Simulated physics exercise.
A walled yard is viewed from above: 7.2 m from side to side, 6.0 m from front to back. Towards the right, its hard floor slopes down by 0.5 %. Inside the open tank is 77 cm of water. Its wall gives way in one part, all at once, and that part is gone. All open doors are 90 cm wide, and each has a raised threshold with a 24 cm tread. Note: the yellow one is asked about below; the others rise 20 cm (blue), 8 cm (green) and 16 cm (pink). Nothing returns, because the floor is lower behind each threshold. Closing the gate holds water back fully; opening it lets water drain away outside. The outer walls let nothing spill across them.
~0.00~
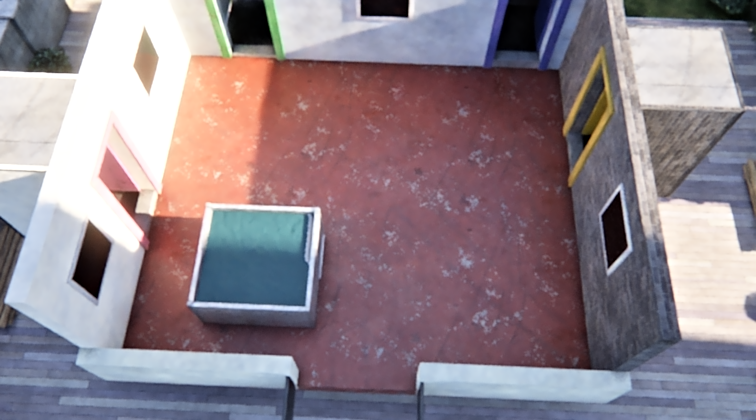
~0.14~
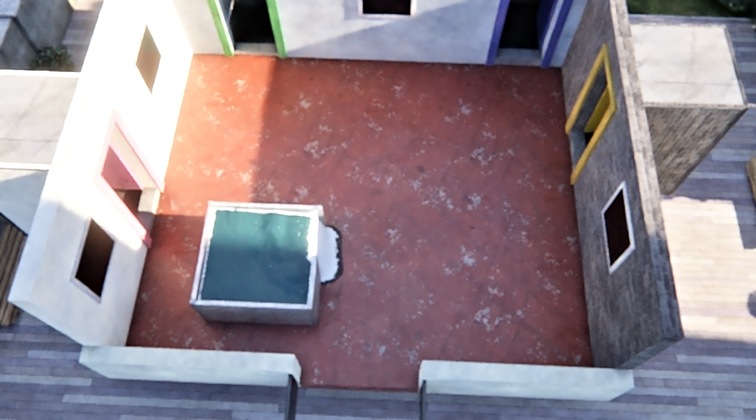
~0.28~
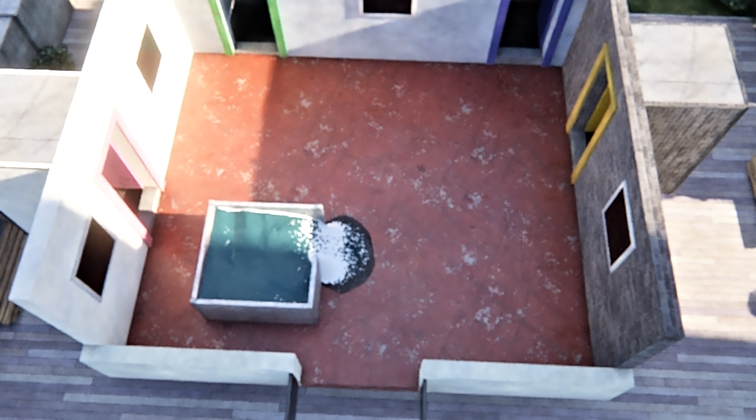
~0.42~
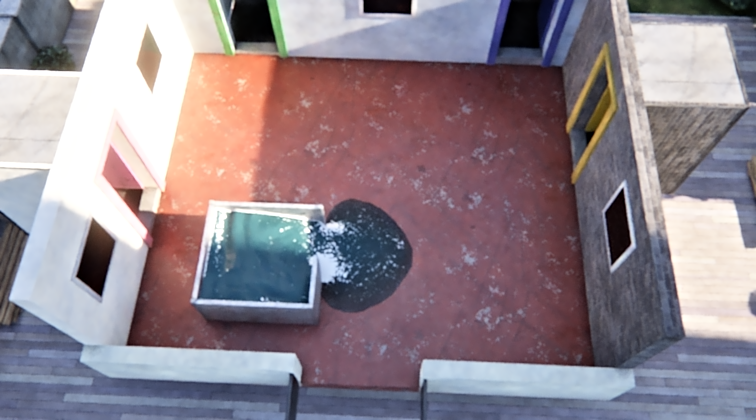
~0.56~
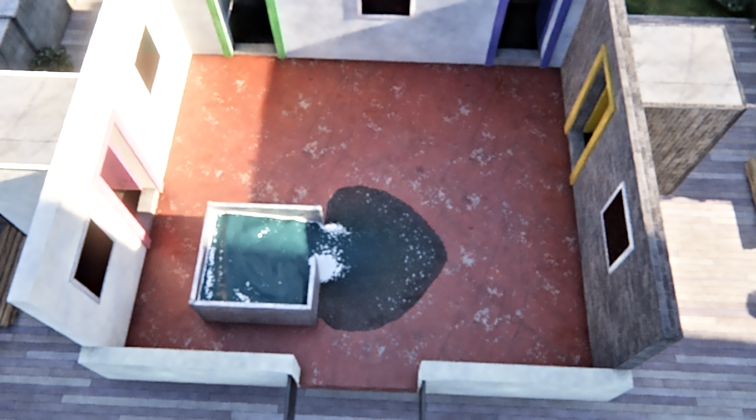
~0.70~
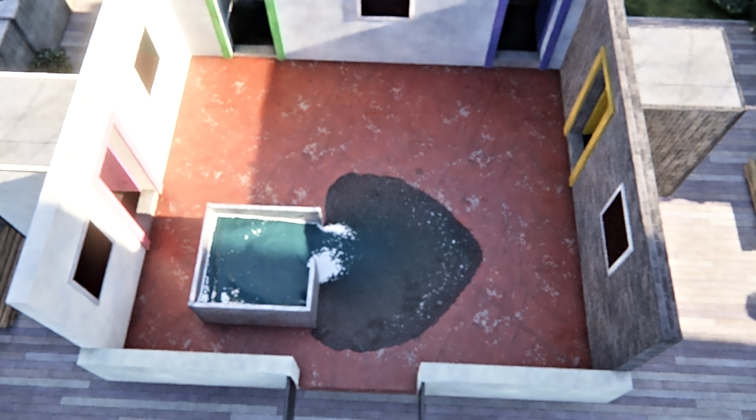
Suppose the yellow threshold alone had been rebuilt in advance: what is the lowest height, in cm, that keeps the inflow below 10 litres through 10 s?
About 13 cm.
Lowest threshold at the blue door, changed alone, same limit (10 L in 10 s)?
At the blue door it takes roughly 13.5 centimetres.
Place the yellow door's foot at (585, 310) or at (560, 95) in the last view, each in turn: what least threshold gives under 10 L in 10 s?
About 17 cm, then about 14.5 cm.
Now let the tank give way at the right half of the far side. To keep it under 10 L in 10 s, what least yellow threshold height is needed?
A height of around 7.0 cm.
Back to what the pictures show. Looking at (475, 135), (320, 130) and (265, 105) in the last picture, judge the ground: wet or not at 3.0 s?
1: Awash; 2: Unwetted; 3: Unwetted.
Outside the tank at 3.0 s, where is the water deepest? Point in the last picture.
(552, 78).
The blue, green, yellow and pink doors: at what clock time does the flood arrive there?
Blue 2.4 s, green 7.0 s, yellow 1.8 s, pink not within the 10 s.
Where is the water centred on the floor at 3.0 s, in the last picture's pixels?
It lies near (404, 246) in the last picture.
After 1.4 s water covers 35 % of the floor, deepest (34 cm) near (331, 250); it has not reached the yellow door.
After 3.0 s water covers 45 % of the floor, deepest (28 cm) near (552, 78); 14 cm at the yellow door, 4 litres in over its 15 cm threshold.
After 10.0 s water covers 90 % of the floor, deepest (10 cm) near (552, 78); 8 cm at the yellow door, 4 litres in over its 15 cm threshold.
At the yellow door as built, the water arrived by 1.8 s and peaked near 19 cm at 2.0 s.
With a threshold of 10.5 cm, 23 litres would have come in within the 10 s; with 14.5 cm, 6 litres. So under 10 litres takes about 13 cm.
